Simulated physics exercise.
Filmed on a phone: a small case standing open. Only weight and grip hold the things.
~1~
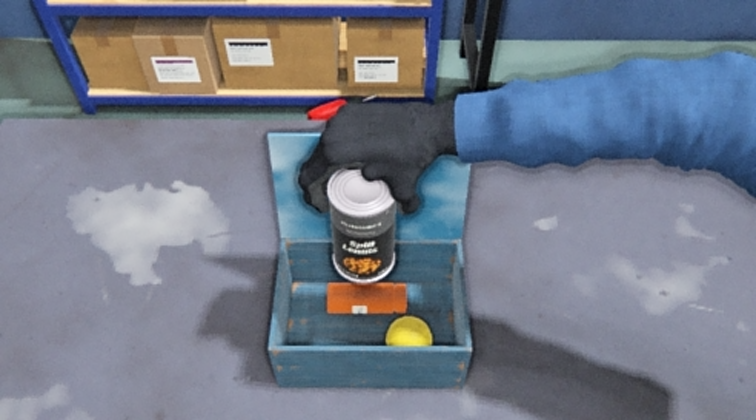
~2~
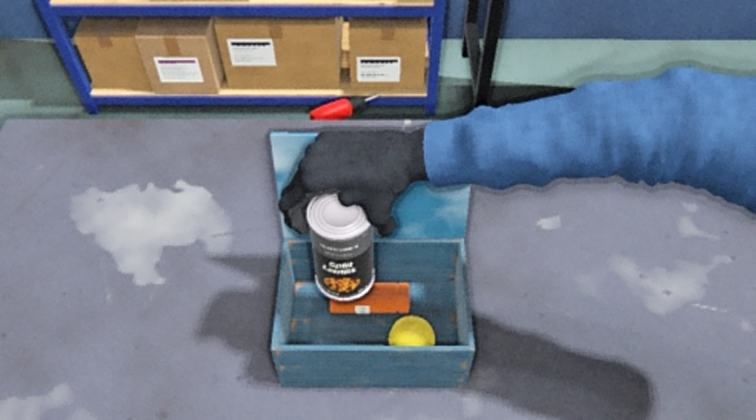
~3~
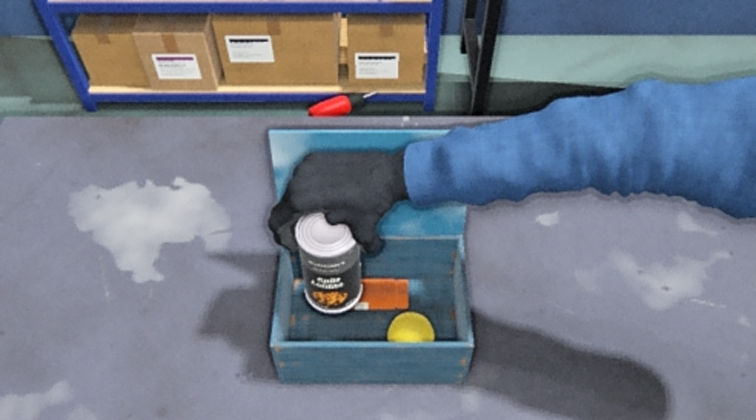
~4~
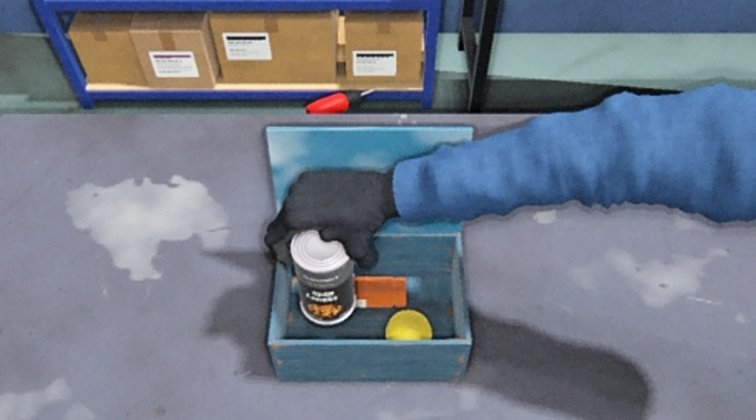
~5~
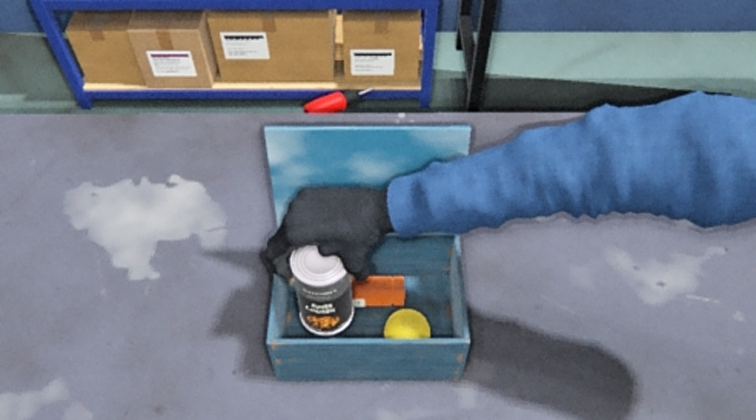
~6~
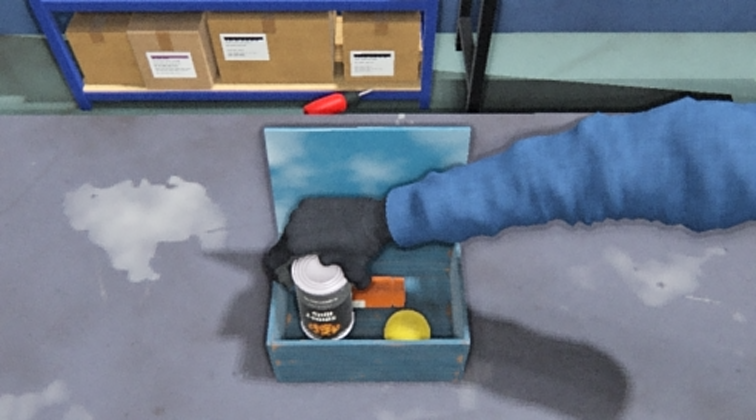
A gloved hand lowers a black tin into the left side of an open blue case.
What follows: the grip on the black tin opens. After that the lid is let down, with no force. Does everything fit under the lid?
Outcome: The lid stays ajar.
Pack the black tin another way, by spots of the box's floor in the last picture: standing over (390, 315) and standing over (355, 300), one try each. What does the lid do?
First, it will not close; second, it is held up.
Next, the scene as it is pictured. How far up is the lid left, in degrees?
About 16°.
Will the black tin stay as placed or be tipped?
The black tin keeps its pose.
Then, 1.10 s after the last picture, lid starting down; black tin slid about its own width near (327, 314); orange shaker rolled a little.
Then, 1.80 s after the last picture, lid 47° above the rim; black tin slid about its own width near (327, 314); orange shaker rolled a little.
Then, 3.20 s after the last picture, lid 16° above the rim; black tin slid about its own width near (327, 314); orange shaker rolled a little.
At rest, lid 16° above the rim; moved from the start, black tin; the other 2 in place. Seen from the same camera at the end, black tin near (327, 314).
